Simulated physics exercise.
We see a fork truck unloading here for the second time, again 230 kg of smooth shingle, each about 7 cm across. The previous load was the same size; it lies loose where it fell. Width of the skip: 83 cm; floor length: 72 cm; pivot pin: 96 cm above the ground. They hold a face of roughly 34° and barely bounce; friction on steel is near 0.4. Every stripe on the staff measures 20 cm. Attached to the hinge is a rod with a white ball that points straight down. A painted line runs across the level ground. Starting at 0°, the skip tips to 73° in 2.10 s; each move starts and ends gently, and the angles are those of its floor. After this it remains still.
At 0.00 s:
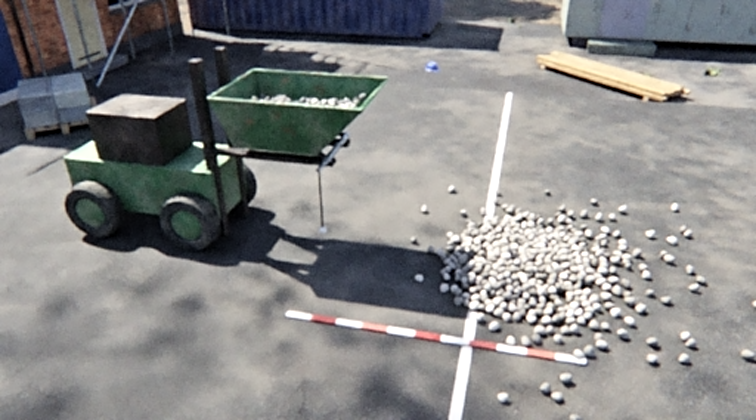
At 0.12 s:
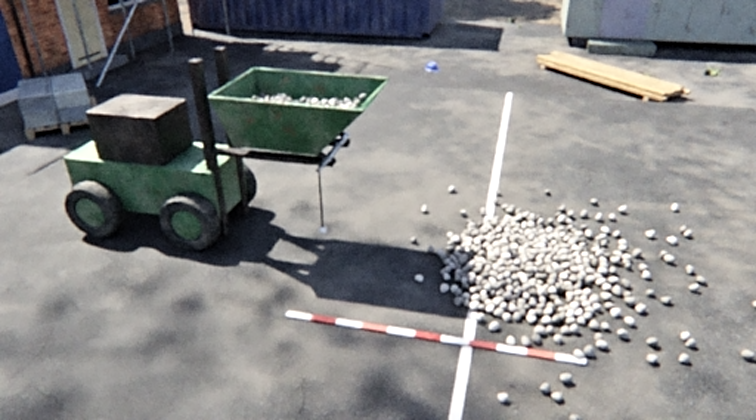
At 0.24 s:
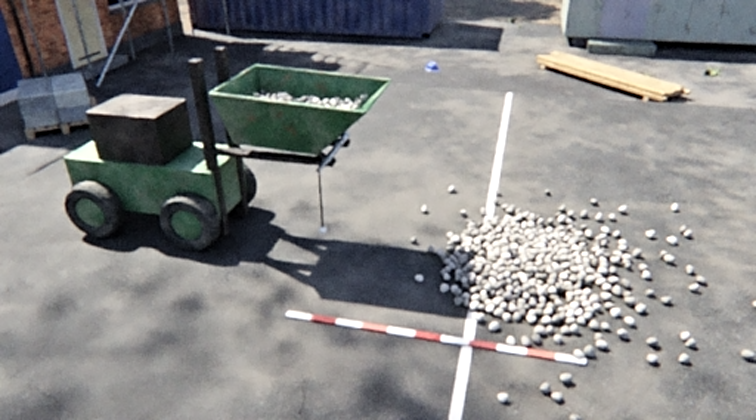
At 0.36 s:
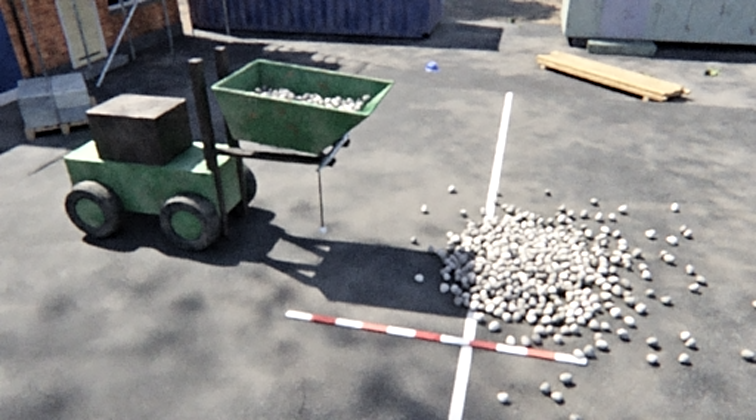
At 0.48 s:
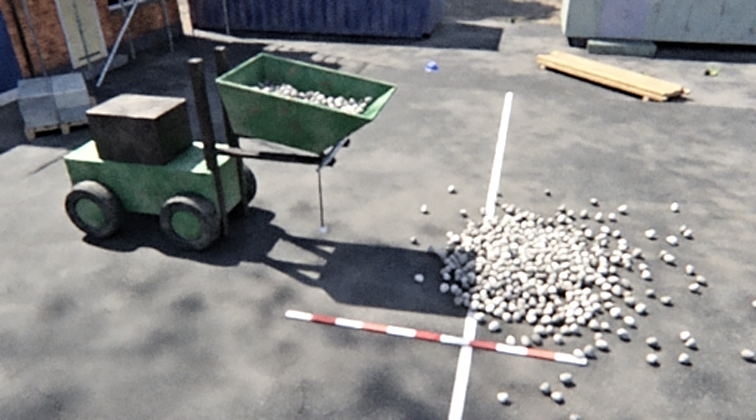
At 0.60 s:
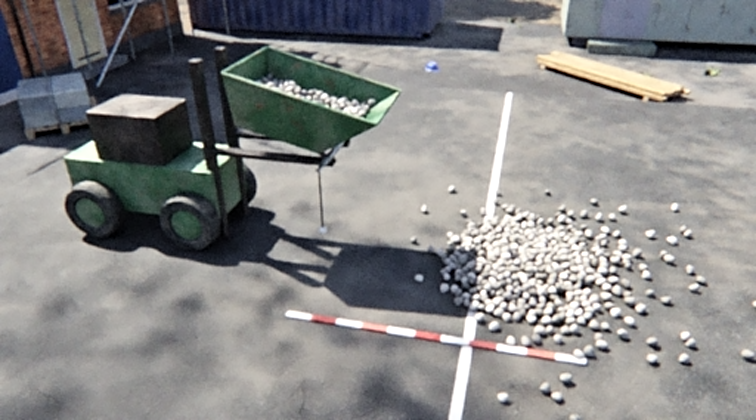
A green fork truck gradually tilts its raised skip of stones toward the pile on the right.
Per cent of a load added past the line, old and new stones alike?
Around 27 %.
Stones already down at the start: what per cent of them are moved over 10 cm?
I'd put it at about 5 per cent.
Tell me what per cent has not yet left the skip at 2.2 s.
Reading: Near 30 % of the load.
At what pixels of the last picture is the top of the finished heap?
Top pixel, roughly: (472, 239).
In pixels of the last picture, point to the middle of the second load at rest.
Centre at roughly (461, 251).
After 1.6 s the floor is at 62°; in per cent of one load, 100 in the skip, 15 short of the line, 85 past the line; the foremost stones are at (743, 293).
After 2.2 s the floor is at 73°; in per cent of one load, 32 in the skip, 78 short of the line, 90 past the line; the foremost stones are at (743, 293).
After 2.5 s the floor is at 73°; in per cent of one load, 6 in the skip, 87 short of the line, 107 past the line; the foremost stones are at (743, 293).
After 4.9 s the floor is at 73°; in per cent of one load, 0 in the skip, 88 short of the line, 112 past the line; the foremost stones are at (743, 293). Net gain past the line, 27.
